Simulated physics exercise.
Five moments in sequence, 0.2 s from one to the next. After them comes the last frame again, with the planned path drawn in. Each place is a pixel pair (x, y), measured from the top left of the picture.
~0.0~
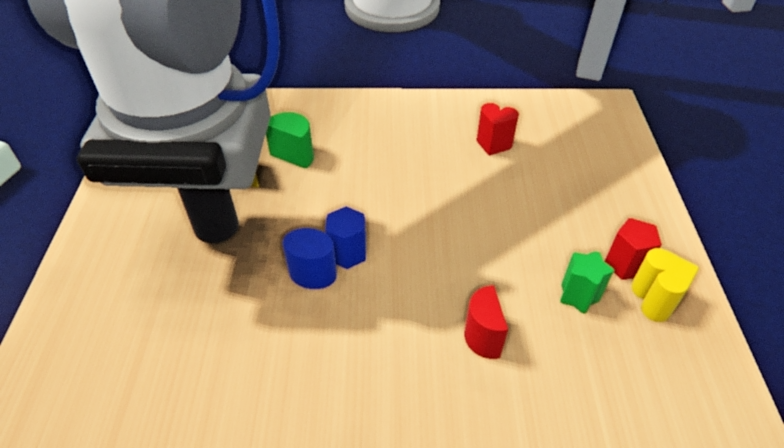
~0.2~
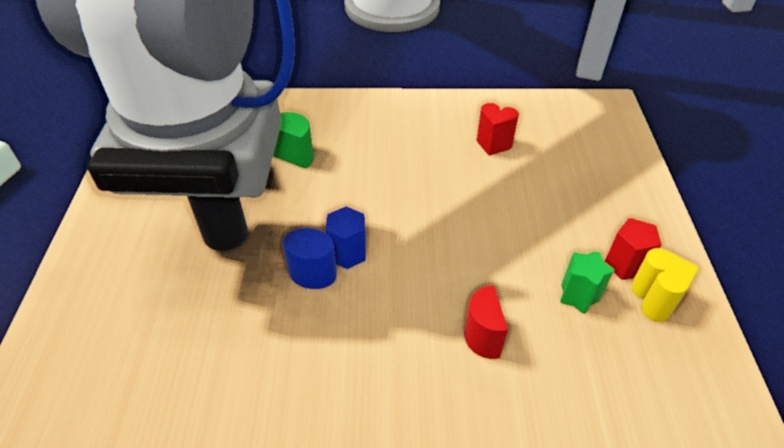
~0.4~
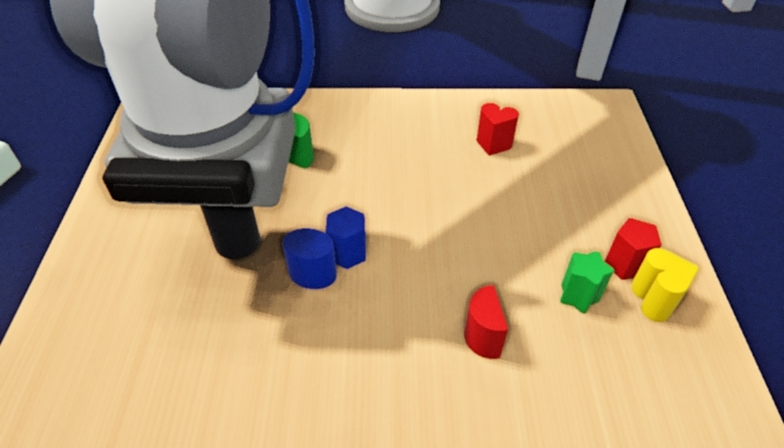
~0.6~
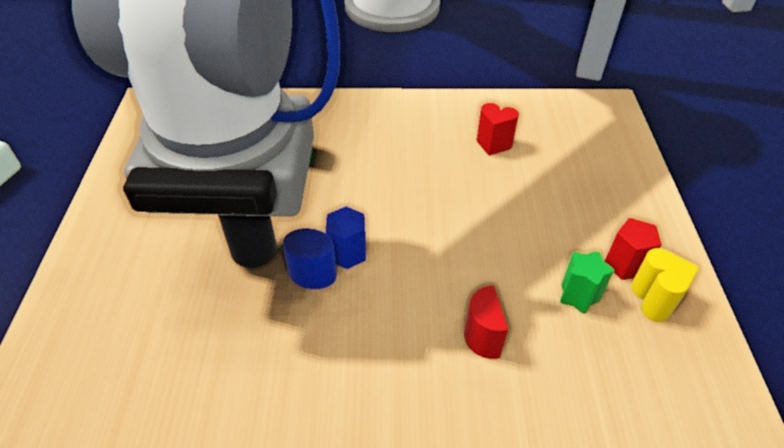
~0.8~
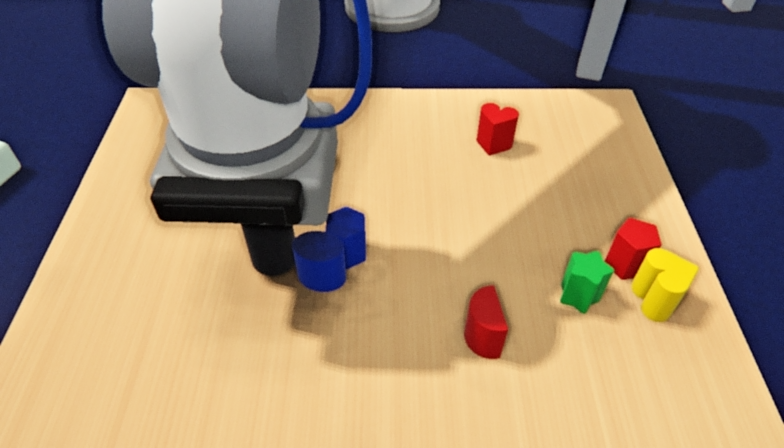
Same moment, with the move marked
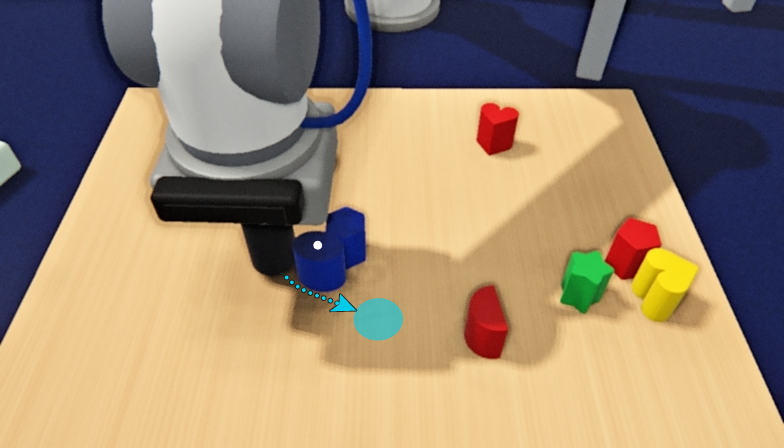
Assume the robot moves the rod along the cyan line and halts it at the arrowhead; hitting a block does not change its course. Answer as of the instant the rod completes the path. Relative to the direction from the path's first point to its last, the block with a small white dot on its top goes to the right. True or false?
False
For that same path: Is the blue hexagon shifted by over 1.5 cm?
In short: No.
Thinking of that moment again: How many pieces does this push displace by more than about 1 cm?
My answer is one.
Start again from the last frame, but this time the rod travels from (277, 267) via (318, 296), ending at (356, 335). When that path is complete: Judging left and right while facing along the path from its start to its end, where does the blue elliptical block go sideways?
The answer is left: Facing from the path's start to its end, that's where the blue elliptical block shifts.
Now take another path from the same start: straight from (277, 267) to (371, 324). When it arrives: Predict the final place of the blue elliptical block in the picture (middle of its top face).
So, by the moment the path ends, you'll find the top centre of the blue elliptical block at (404, 265).
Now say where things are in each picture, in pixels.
Lower end of the rod (217, 227), tops of blocks, blue elliptical block (308, 243), blue hexagon (345, 221), in the first frame.
Rod (226, 234), blocks as before, in the second frame.
Rod (238, 242), blocks as before, in the third frame.
Rod (254, 250), blocks as before, in the fourth frame.
Rod (275, 258), blue elliptical block (318, 245), blue hexagon (345, 221), in the fifth frame.
The drawn path runs from (277, 267) over (303, 290) and (340, 304) to (378, 319); the dot is on the blue elliptical block.
What follows on the original path. One third of the way, rod (302, 281); blue elliptical block (350, 256), turned 35° anticlockwise.
Two thirds of the way, rod (339, 296); blue elliptical block (382, 256), turned 80° anticlockwise.
At the end, rod (378, 310); blue elliptical block (403, 256), turned 135° anticlockwise; blue hexagon not moved.
